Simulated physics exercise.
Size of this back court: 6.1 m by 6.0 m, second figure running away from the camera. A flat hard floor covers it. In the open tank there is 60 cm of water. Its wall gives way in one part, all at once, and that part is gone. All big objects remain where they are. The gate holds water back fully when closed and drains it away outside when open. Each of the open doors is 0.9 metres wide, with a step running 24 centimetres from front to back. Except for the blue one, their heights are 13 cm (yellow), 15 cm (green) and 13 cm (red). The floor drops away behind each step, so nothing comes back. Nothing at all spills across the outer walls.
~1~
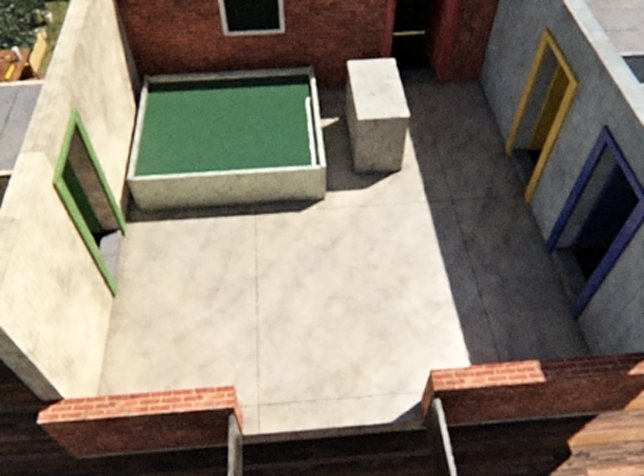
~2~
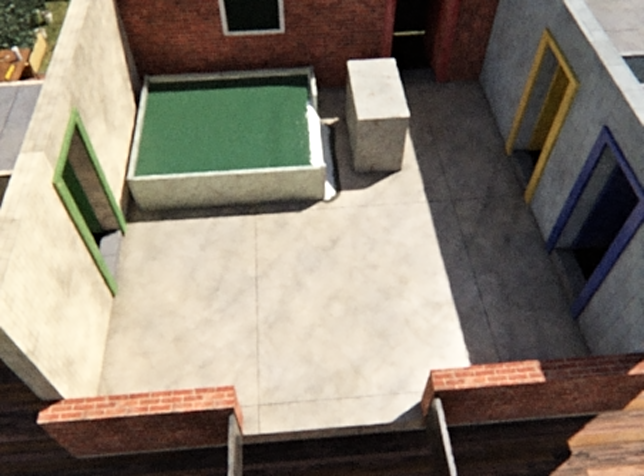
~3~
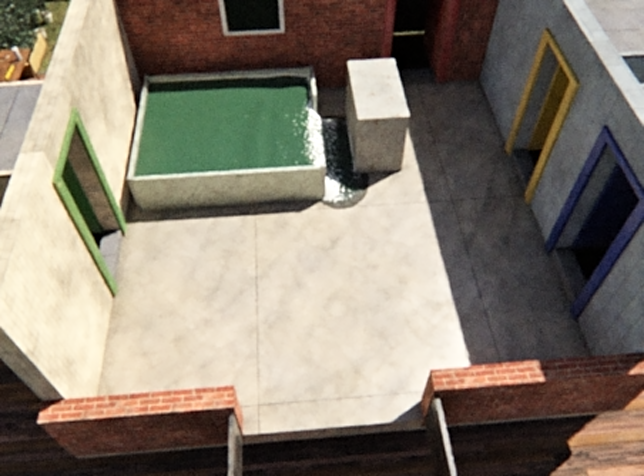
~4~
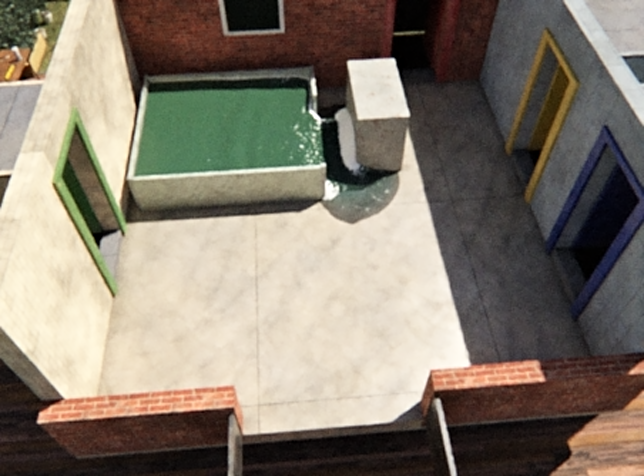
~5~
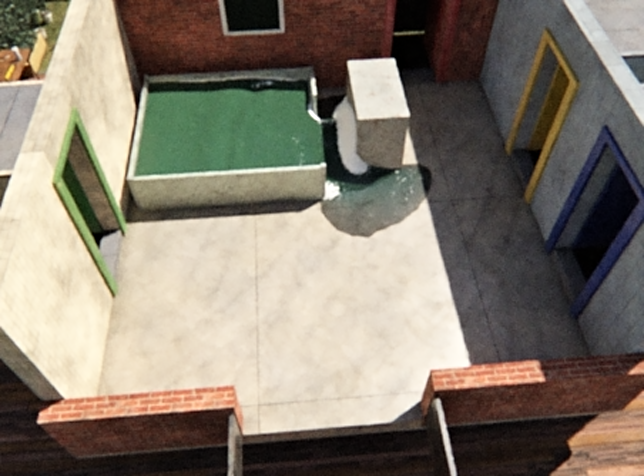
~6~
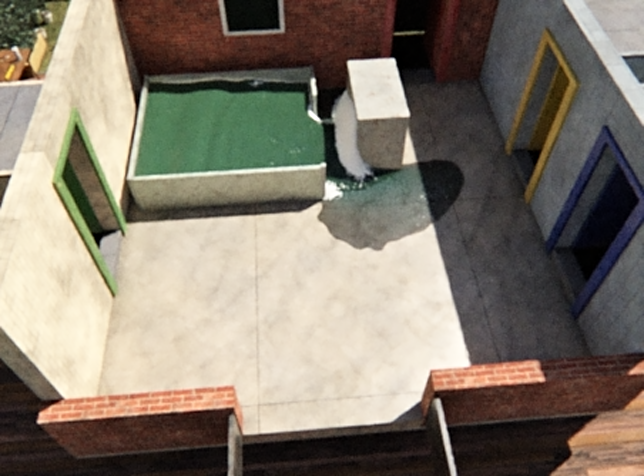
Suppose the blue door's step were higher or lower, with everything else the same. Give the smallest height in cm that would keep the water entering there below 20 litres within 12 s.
Roughly 13.5 cm.
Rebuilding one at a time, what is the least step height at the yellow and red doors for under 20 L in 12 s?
About 11.5 cm at yellow and 7.5 cm at red.
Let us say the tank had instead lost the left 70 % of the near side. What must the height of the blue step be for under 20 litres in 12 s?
A minimum of about 13.5 cm.
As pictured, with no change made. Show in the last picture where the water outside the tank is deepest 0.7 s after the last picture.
About (325, 160).
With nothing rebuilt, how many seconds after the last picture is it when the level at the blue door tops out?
Approximately 1.8 s.
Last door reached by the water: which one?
Final door: Green.
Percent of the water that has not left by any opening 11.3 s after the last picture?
Around 88 in a hundred parts remain.
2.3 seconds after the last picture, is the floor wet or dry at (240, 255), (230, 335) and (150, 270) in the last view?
In order: Untouched, untouched, untouched.
Then, 0.7 s after the last picture water covers 25 % of the floor, deepest (48 cm) near (325, 160); it has not reached the blue door.
Then, 2.3 s after the last picture water covers 60 % of the floor, deepest (34 cm) near (347, 158); 17 cm at the blue door, 1 litre in over its 16 cm step.
Then, 11.3 s after the last picture water covers 95 % of the floor, deepest (14 cm) near (343, 209); 9 cm at the blue door, 6 litres in over its 16 cm step.
At the blue door as built, the water peaked near 19 cm, 1.7 s after the last picture.
Run again over the same 12 s with other heights there, 33 litres in over 12.5 cm, 3 litres over 17 cm. The limit of 20 litres is kept from about 13.5 cm up.
